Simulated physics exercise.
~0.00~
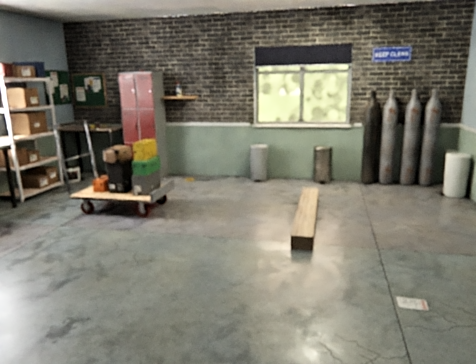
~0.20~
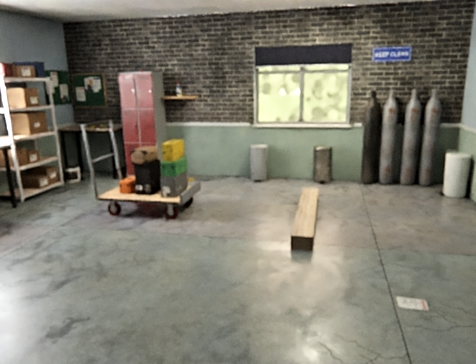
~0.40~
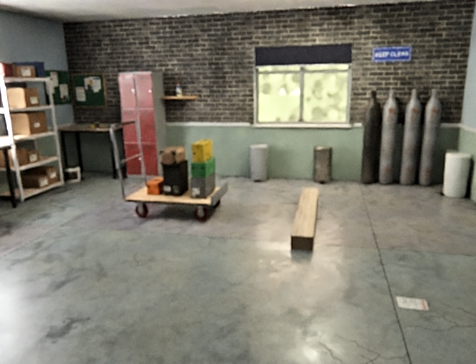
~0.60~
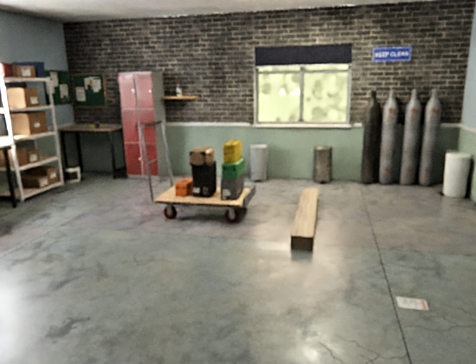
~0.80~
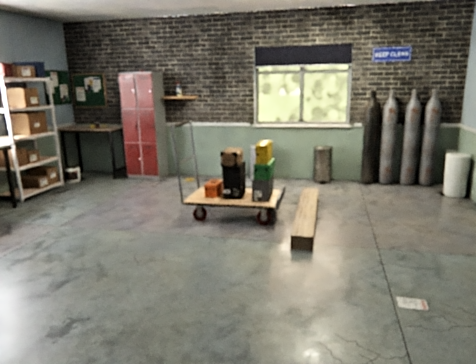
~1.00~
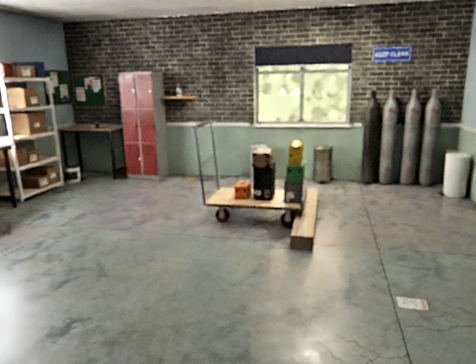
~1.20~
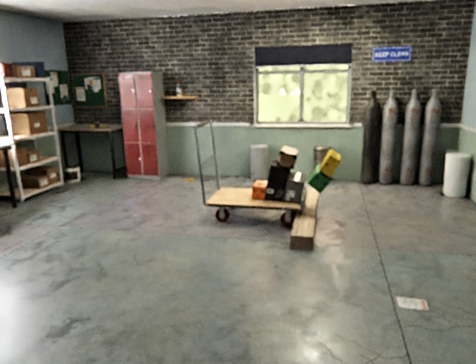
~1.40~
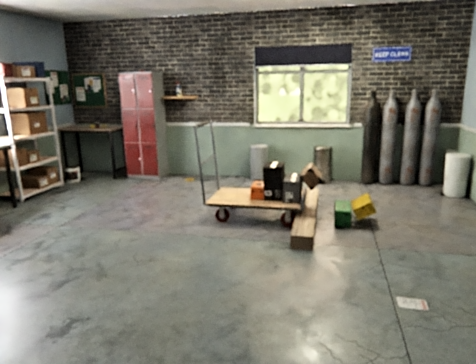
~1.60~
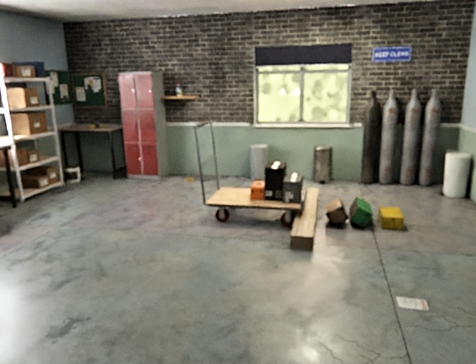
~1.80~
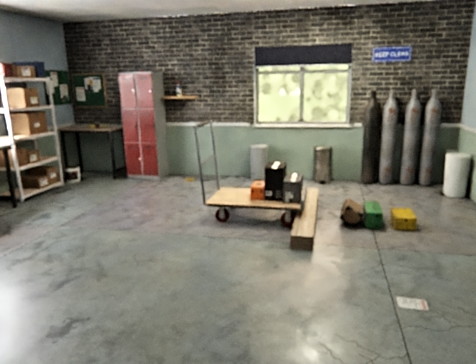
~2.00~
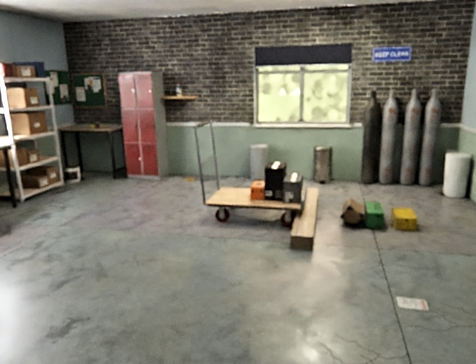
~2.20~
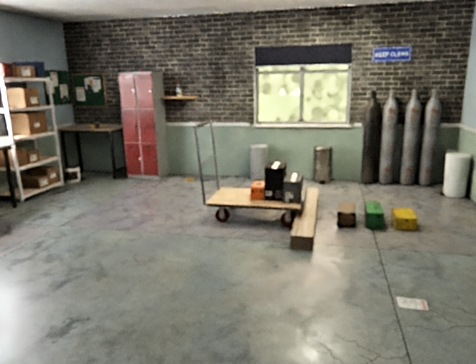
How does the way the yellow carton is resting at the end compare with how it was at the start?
At the start the yellow carton stands upright on the cart's load, but at the end it lies on its side on the floor past the step.
A flat stock cart loaded with boxes and cases rolls right across the grey floor of a storeroom, away from the red lockers. Its front wheels meet a low wooden step and it stops short, staying level. The yellow carton and the green toolbox beneath it tip forward over the step, and the brown suitcase slides off after them. All three tumble onto the floor beyond, where the suitcase finally rolls over and settles flat. The orange toolbox, black carton and grey parcel remain on the deck.
